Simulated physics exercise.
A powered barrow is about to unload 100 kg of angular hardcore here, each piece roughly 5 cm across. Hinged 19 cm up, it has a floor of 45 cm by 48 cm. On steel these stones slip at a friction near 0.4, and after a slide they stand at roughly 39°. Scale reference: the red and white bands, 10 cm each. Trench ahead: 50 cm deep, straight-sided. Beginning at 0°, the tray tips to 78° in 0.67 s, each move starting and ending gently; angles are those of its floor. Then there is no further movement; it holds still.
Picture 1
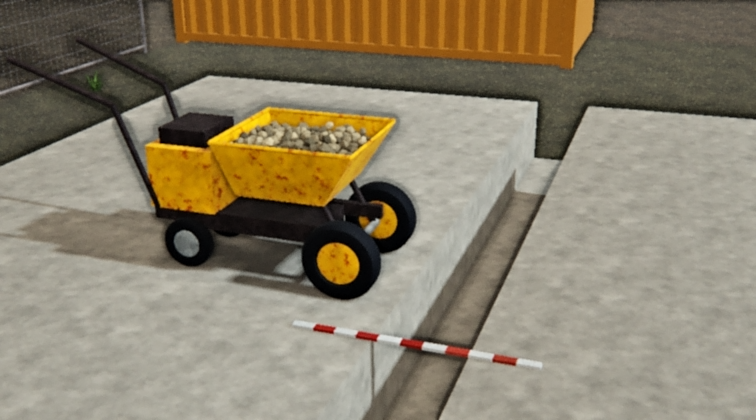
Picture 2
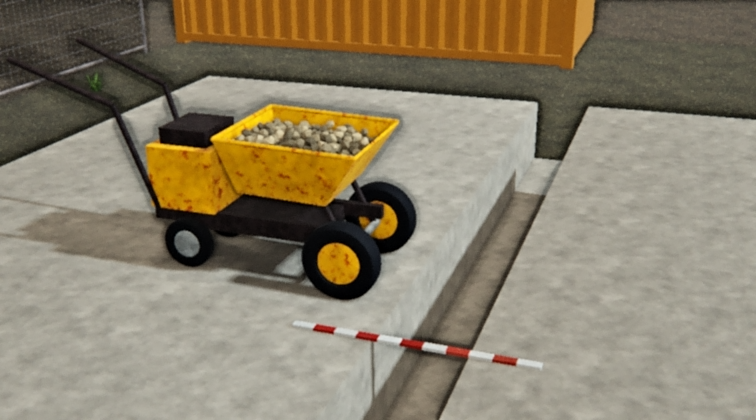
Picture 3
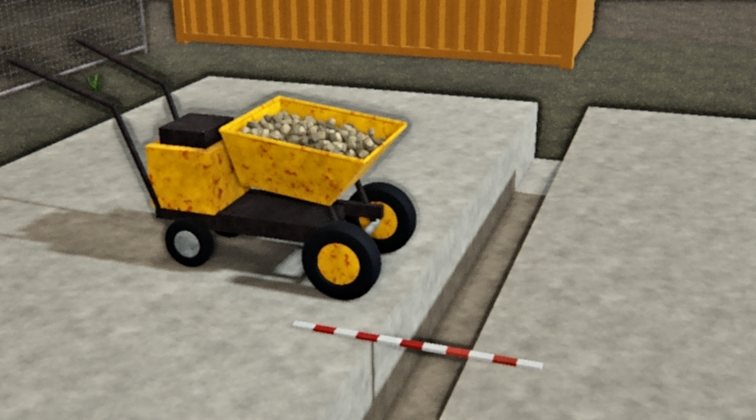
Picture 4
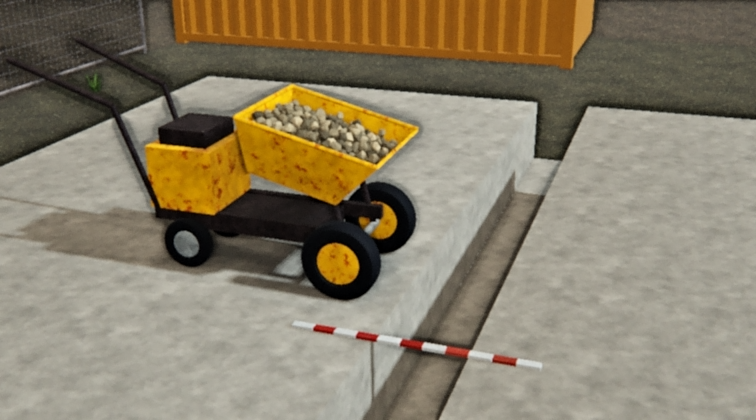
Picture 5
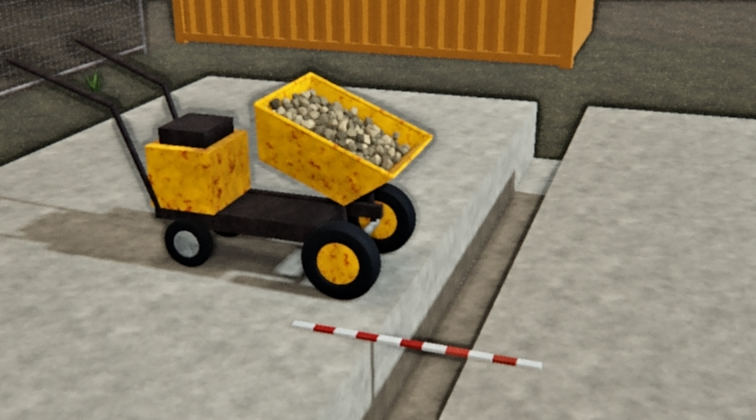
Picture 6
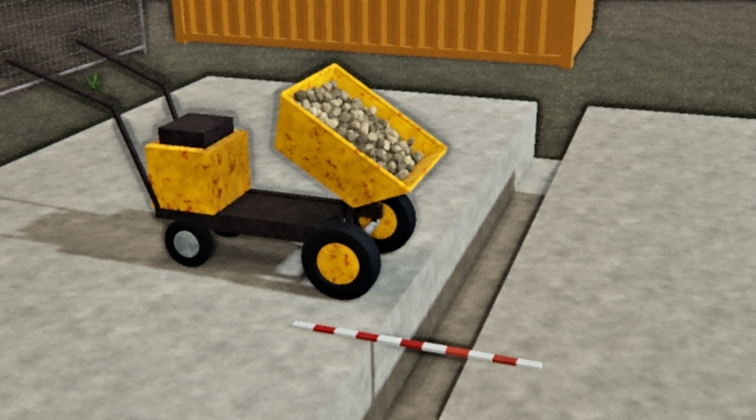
On a concrete slab beside a narrow trench, a small yellow barrow loaded with stones stood still while its tray tilted steadily forward to the right, its back end rising well above the frame.
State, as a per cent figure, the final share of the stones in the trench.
The final share is about 43 per cent.
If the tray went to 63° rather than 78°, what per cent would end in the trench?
In that case some 20 per cent.
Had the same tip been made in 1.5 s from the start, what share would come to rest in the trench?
That would give about 70 percent.
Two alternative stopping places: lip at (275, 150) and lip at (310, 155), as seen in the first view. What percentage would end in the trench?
About 95 per cent first, then about 80 per cent.
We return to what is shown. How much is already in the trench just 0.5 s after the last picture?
Around 10 per cent of it, at that instant.
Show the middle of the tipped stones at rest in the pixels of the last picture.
(516, 294).
Then, 0.2 s after the last picture the floor is at 66°, 100 % in the tray; the foremost stones are at (451, 213).
Then, 0.5 s after the last picture the floor is at 78°, 54 % in the tray, 10 % in the trench, 36 % past the trench; the foremost stones are at (556, 311).
Then, 0.8 s after the last picture the floor is at 78°, 16 % in the tray, 24 % in the trench, 59 % past the trench; the foremost stones are at (731, 324).
Then, 2.8 s after the last picture the floor is at 78°, 0 % in the tray, 43 % in the trench, 57 % past the trench; the foremost stones are past the picture's edge.
